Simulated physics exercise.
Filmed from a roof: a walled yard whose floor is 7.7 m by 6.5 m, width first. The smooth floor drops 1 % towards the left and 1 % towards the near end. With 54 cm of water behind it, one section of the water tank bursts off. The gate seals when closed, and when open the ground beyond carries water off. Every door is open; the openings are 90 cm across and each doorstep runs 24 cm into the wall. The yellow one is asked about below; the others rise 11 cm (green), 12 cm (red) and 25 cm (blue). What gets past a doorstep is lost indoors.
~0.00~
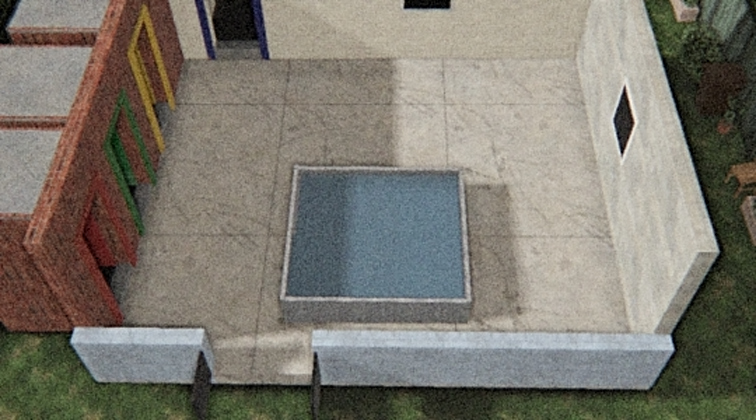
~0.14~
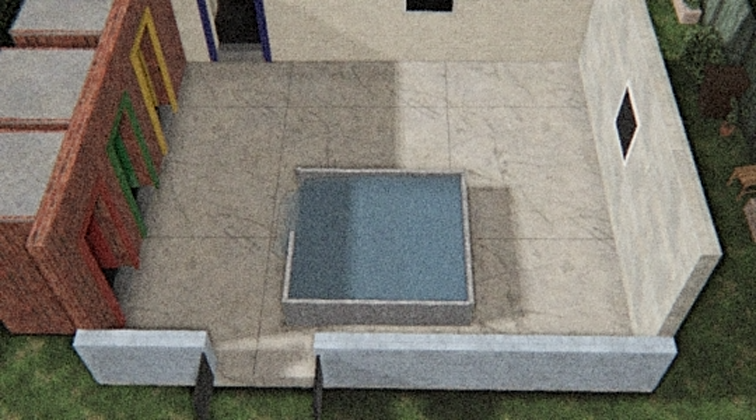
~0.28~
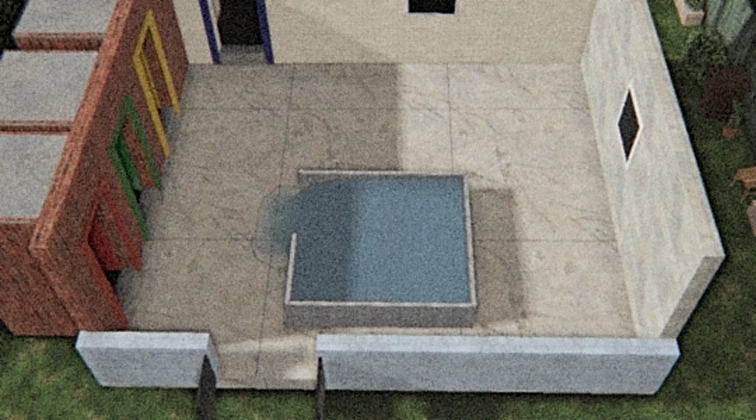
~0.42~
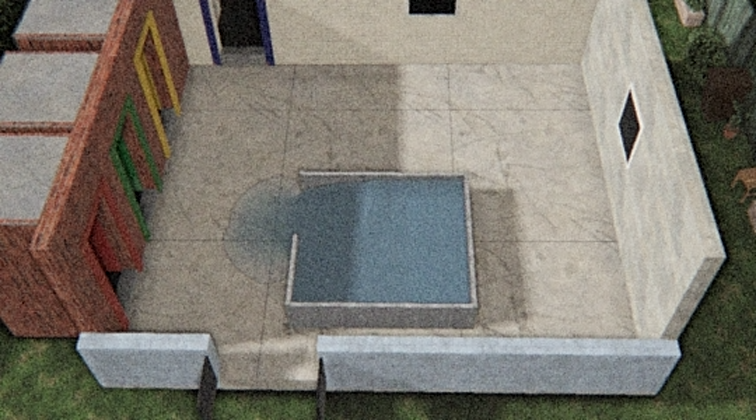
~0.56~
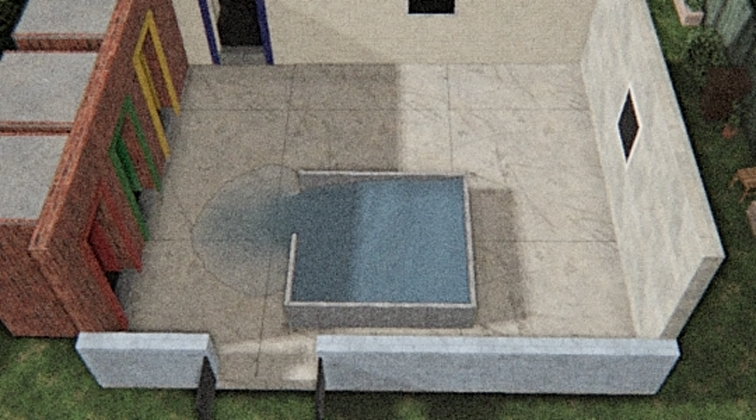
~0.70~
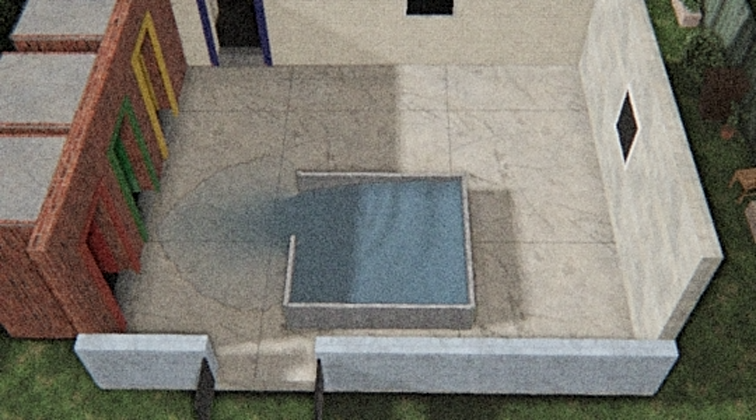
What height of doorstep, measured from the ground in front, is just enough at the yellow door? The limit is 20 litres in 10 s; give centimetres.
About 13 cm.
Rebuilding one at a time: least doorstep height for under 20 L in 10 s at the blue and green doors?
Roughly 13.0 cm at blue and 27 cm at green.
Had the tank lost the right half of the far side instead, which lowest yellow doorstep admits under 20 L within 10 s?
Then roughly 9.0 cm.
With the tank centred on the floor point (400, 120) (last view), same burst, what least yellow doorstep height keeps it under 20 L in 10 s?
Then roughly 22 cm.
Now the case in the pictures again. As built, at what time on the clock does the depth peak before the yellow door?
At about 2.4 s.
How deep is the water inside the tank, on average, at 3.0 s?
Roughly 32 cm on average.
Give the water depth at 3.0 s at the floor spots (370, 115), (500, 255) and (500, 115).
About 0, 0 and 0 cm.
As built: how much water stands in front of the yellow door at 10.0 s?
Roughly 11.5 cm deep.
After 1.4 s water covers 20 % of the floor, deepest (32 cm) near (289, 218); it has not reached the yellow door.
After 3.0 s water covers 30 % of the floor, deepest (30 cm) near (149, 226); 18 cm at the yellow door, 0 litres in over its 23 cm doorstep.
After 10.0 s water covers 95 % of the floor, deepest (16 cm) near (116, 364); 12 cm at the yellow door, 0 litres in over its 23 cm doorstep.
At the yellow door as built, the water arrived by 1.6 s and peaked near 20 cm at 2.4 s.
Run again over the same 10 s with other heights there, 31 litres in over 11.5 cm, 6 litres over 16 cm. The limit of 20 litres is kept from about 13 cm up.
